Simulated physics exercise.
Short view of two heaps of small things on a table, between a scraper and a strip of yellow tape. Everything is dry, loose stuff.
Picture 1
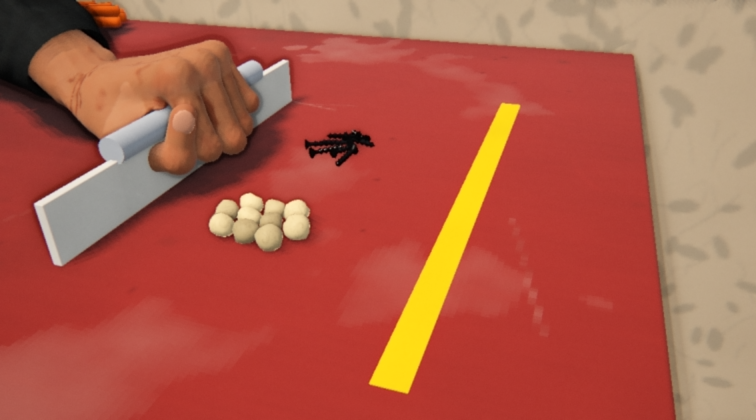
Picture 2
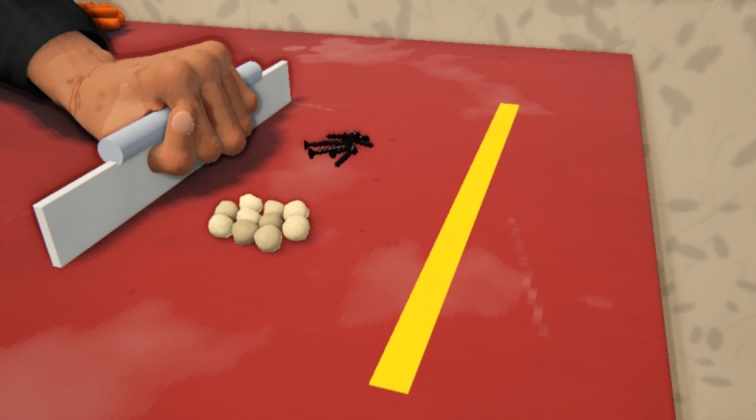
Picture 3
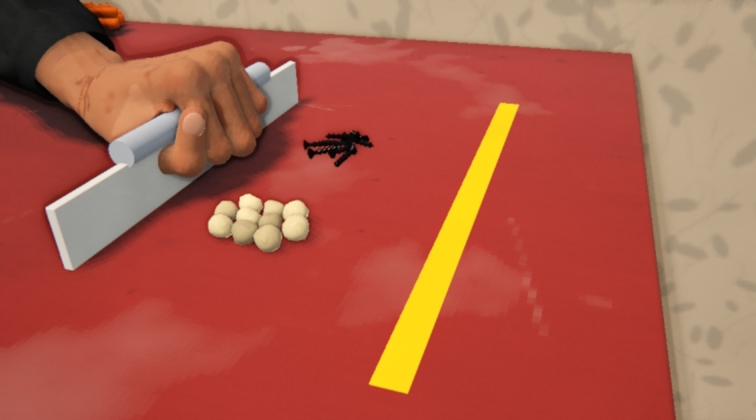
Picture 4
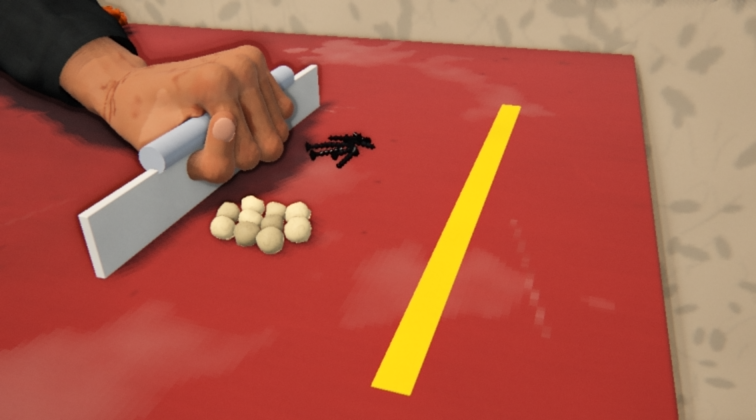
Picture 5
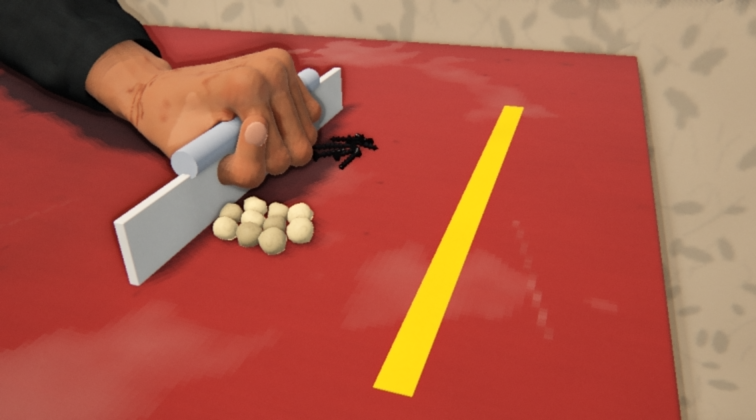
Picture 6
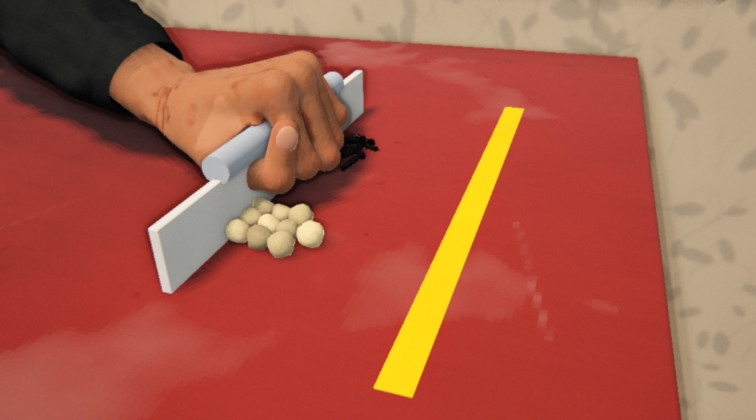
The footage shows a hand holding a white scraper on a red table, at rest at first, then sliding it right toward macadamia nuts and black screws, nudging the nuts a little way toward a strip of yellow tape.
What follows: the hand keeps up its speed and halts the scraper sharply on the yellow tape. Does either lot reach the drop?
Nearer lot? It holds its place up top. Farther lot? It holds its place up top.
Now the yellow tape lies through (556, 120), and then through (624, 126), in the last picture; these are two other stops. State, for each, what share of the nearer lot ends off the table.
First try 0 in a hundred, second try 100 in a hundred.
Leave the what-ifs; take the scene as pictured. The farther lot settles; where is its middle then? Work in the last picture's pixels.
Looks to me like it ends up close to (520, 179).
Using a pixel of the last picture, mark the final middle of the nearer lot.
Around (505, 271).
Then, 0.52 s after the last picture, scraper still moving, near (389, 139); nearer lot all on the table, its front near (401, 266); farther lot all on the table, its front near (428, 175).
Then, 1.06 s after the last picture, scraper stopped at the yellow tape; nearer lot all on the table, its front near (537, 263); farther lot all on the table, its front near (515, 207).
Then, 1.34 s after the last picture, scraper stopped at the yellow tape; nearer lot all on the table, its front near (541, 264); farther lot all on the table, its front near (538, 193).
At rest, scraper stopped at the yellow tape; nearer lot all on the table, its front near (541, 264); farther lot all on the table, its front near (538, 193).
